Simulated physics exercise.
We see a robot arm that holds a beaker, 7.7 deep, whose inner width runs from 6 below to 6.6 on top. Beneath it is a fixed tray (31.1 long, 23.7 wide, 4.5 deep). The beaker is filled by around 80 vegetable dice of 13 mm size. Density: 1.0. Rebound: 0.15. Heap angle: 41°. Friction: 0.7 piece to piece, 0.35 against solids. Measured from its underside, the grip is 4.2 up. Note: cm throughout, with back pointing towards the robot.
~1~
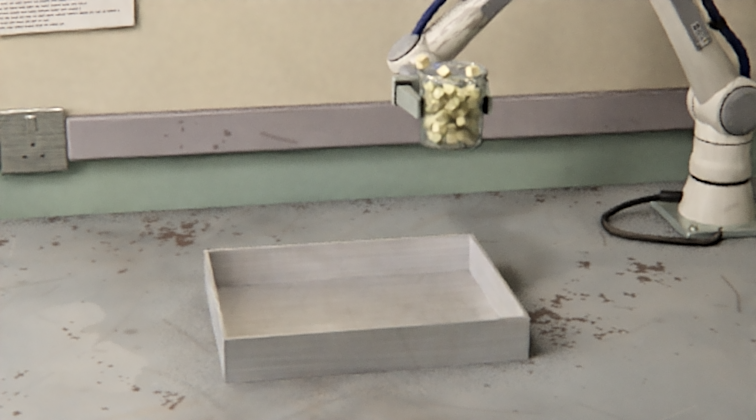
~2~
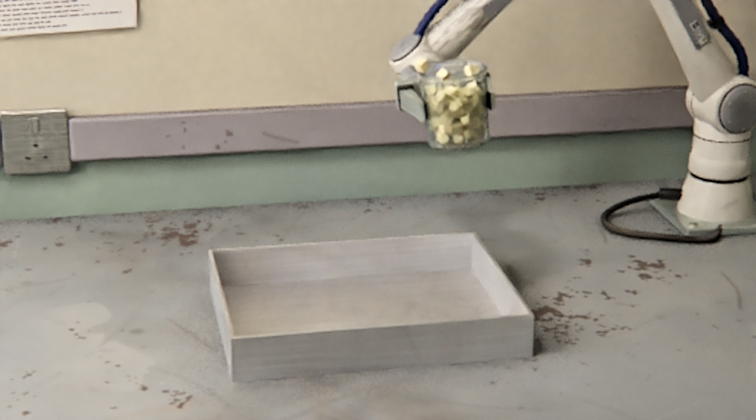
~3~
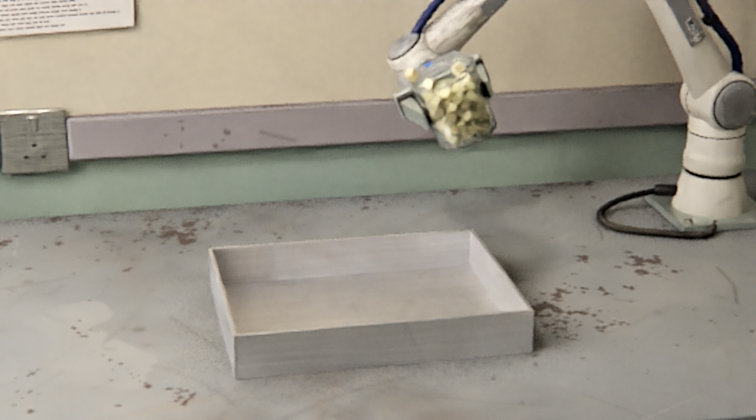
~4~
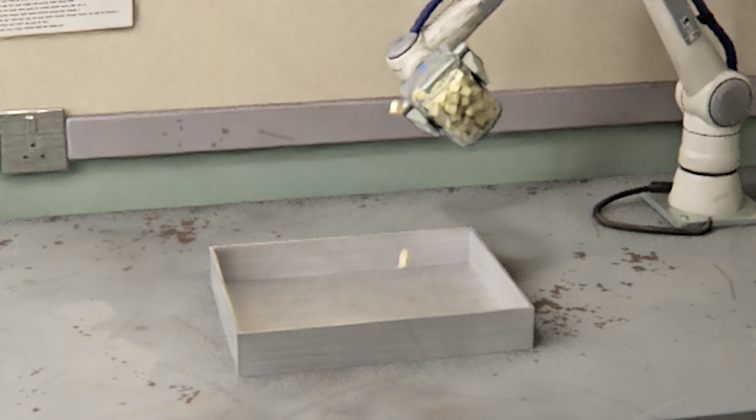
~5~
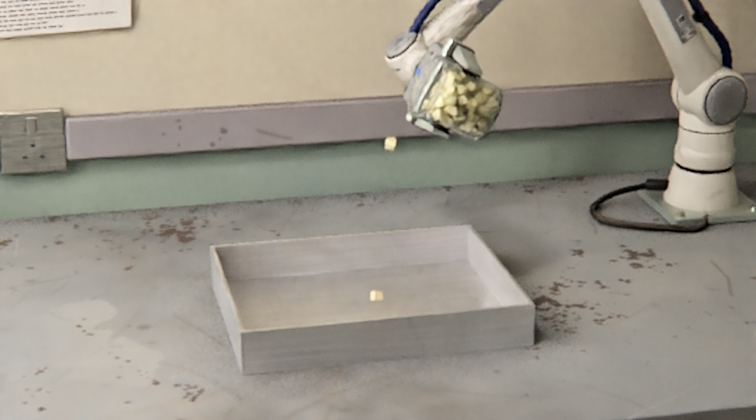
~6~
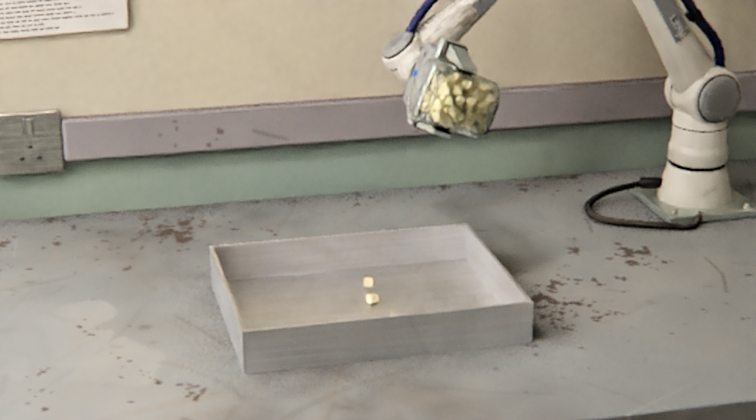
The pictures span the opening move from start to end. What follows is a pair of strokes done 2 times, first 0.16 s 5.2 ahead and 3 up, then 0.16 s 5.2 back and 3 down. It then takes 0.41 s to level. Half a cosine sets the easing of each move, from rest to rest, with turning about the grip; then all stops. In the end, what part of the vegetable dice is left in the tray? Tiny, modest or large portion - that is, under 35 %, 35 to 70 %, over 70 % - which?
A modest portion.
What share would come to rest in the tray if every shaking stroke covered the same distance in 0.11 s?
About 100 per cent, then.
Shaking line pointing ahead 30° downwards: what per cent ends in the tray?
Roughly 15 percent of it.
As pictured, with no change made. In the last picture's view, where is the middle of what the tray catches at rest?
It sits close to (369, 305).
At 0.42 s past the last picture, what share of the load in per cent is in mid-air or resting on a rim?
Reading at that time: Some 0 per cent.
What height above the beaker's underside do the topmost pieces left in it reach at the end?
Around 6.0 cm up.
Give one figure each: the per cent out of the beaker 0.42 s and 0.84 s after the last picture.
The share out is 35 per cent at the earlier time and 55 per cent at the later one.
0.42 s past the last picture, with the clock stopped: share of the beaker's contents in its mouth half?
Some 40 percent is in that half.
Then, 0.42 s after the last picture, tilted 68° forward, highest piece 27 above the table; 50 in the beaker, 26 in the tray.
Then, 0.84 s after the last picture, tilted 35° forward, highest piece 25 above the table; 41 in the tray, 35 in the beaker.
Then, 1.25 s after the last picture, level, highest piece 26 above the table; 41 in the tray, 35 in the beaker.
Then, 2.30 s after the last picture, level, highest piece 26 above the table; 41 in the tray, 35 in the beaker.
Final count, 41 in the tray, 35 in the beaker. That is 54 % in the tray.
